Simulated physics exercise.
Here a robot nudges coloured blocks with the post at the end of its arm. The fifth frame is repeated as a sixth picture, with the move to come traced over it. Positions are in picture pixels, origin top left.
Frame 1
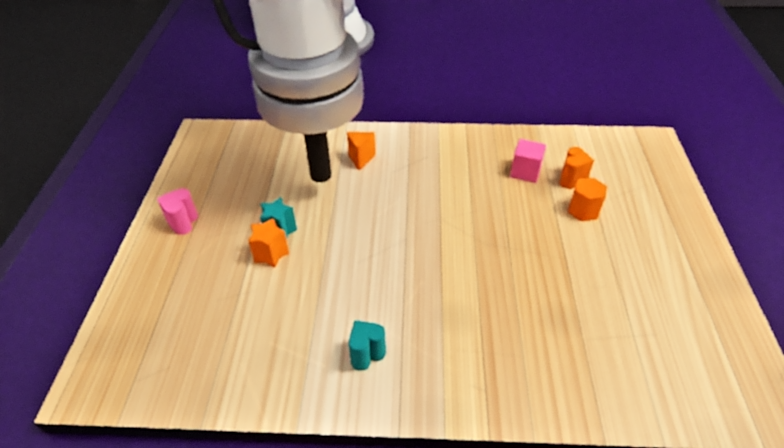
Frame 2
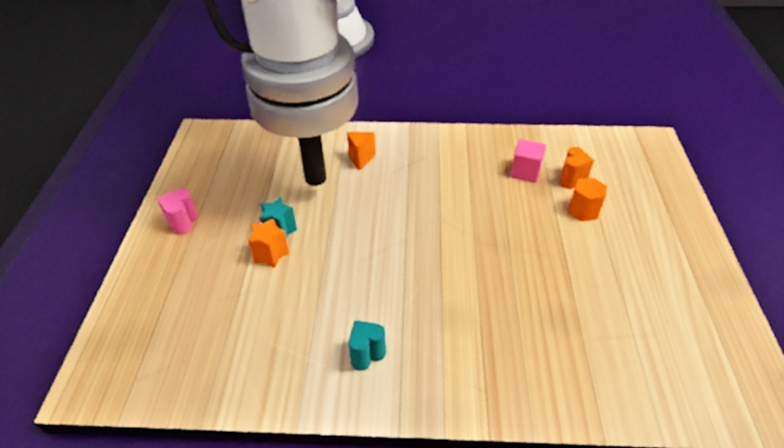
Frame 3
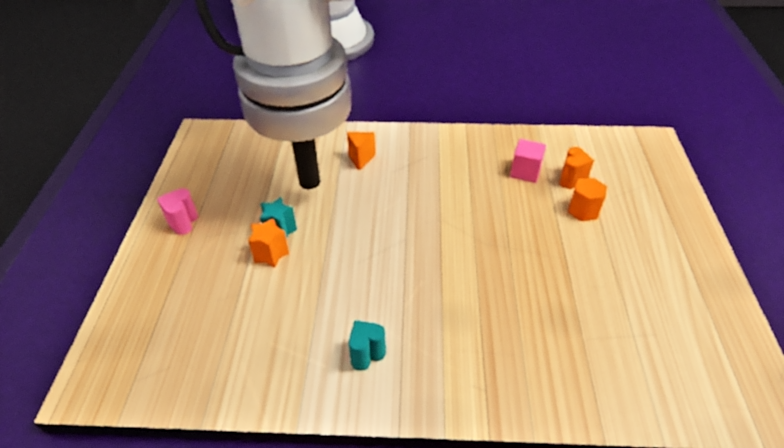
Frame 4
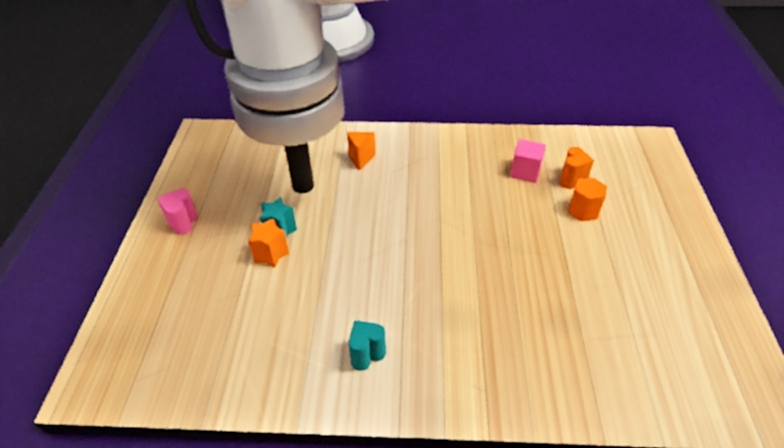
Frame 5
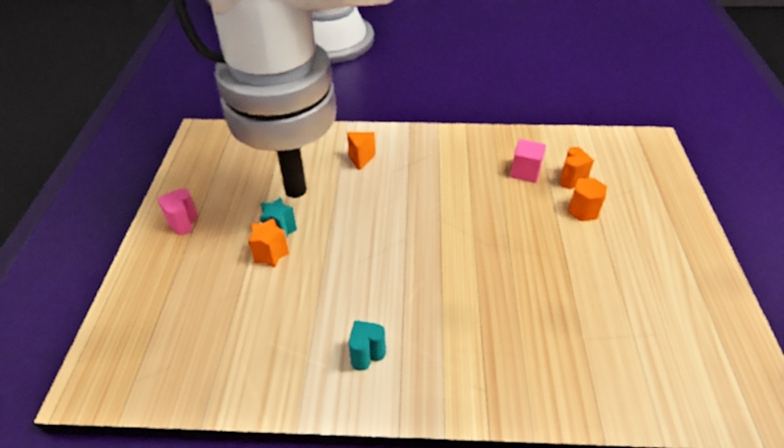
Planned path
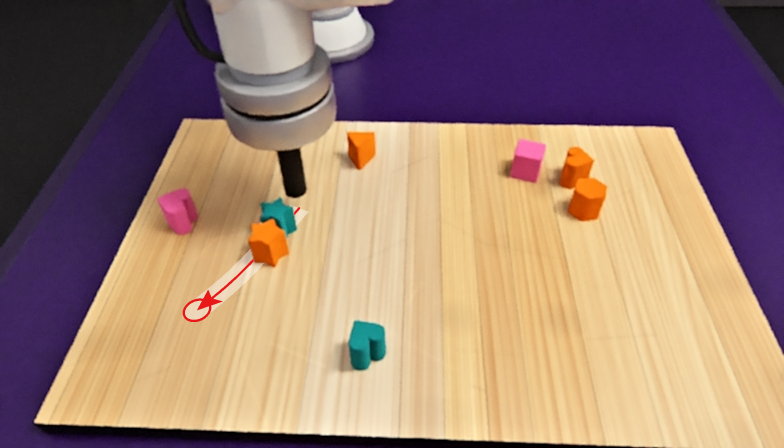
A pale wooden board on a purple surface is seen from above at an angle by a still camera. A turquoise star touches an orange star at left, with a pink block farther left, an orange block above, a turquoise heart below, and one pink and two orange blocks at upper right. The robot arm's black post moves slightly down and left toward the stars, while every block stays still.
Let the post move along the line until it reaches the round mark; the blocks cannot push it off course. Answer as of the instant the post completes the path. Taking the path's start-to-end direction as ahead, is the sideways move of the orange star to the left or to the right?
It heads left.
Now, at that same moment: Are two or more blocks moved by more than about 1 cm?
Yes
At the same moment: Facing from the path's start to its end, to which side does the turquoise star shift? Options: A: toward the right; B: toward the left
It's A.
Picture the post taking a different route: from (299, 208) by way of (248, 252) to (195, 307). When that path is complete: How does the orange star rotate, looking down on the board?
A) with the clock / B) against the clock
My answer is option B.
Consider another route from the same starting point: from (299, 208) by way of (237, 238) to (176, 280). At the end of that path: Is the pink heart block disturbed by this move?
That block is not shifted.
The drawn path runs from (299, 208) through (256, 257) to (197, 310).
On the path given first. One third of the way, post at (267, 223); orange star at (250, 254), turned 30° anticlockwise; turquoise star at (248, 231).
Two thirds of the way, post at (233, 258); orange star at (231, 273); turquoise star at (205, 256), turned 30° clockwise.
At the end, post at (190, 294); orange star at (223, 287), turned 190° anticlockwise; turquoise star at (182, 266), turned 95° clockwise.
